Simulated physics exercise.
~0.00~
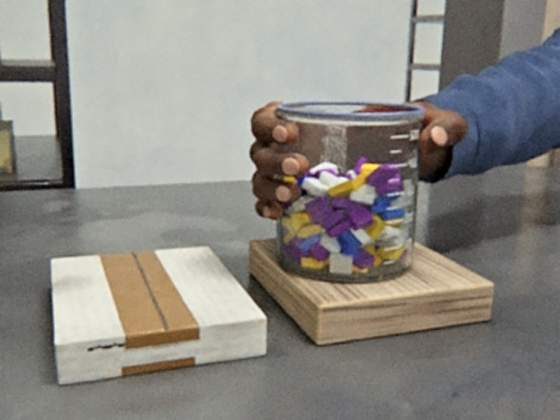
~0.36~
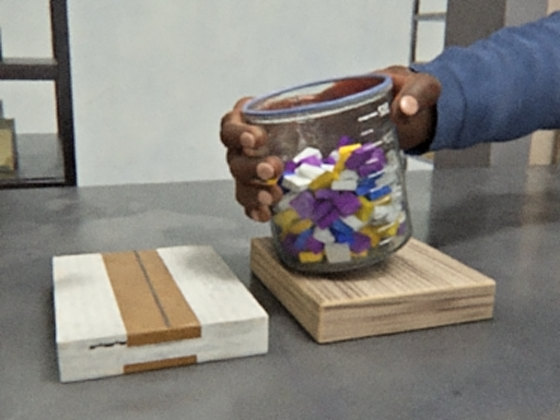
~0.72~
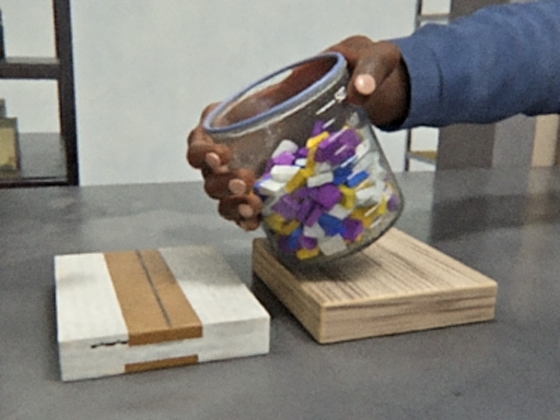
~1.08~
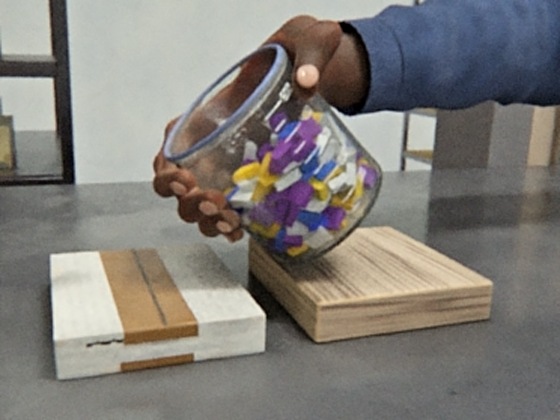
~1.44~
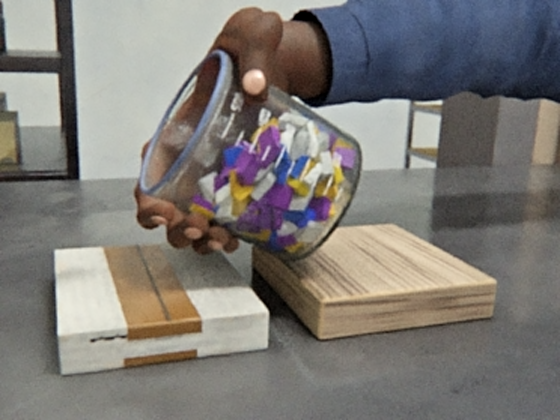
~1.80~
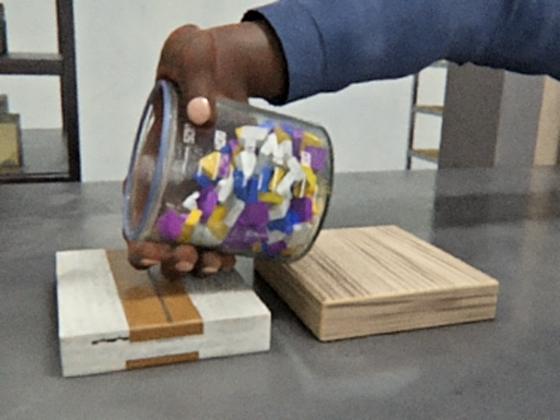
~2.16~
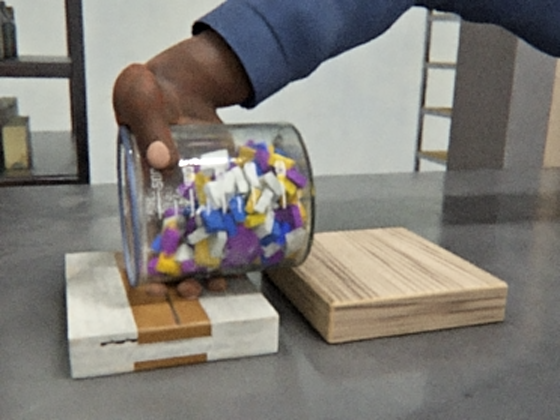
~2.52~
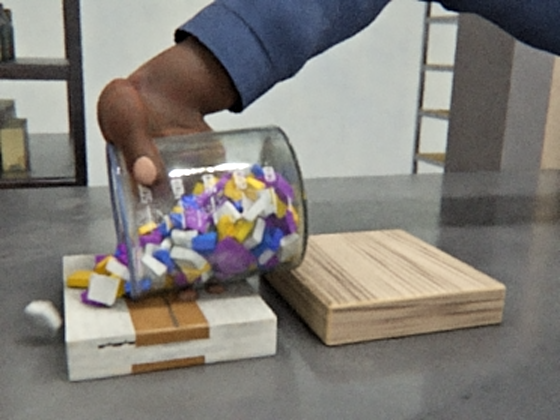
The footage shows a hand tipping a clear beaker of purple, white, yellow and blue tiles leftward off a wooden block, lowering it sideways onto a white box with a brown stripe, where some tiles spill out at the left while most stay inside.
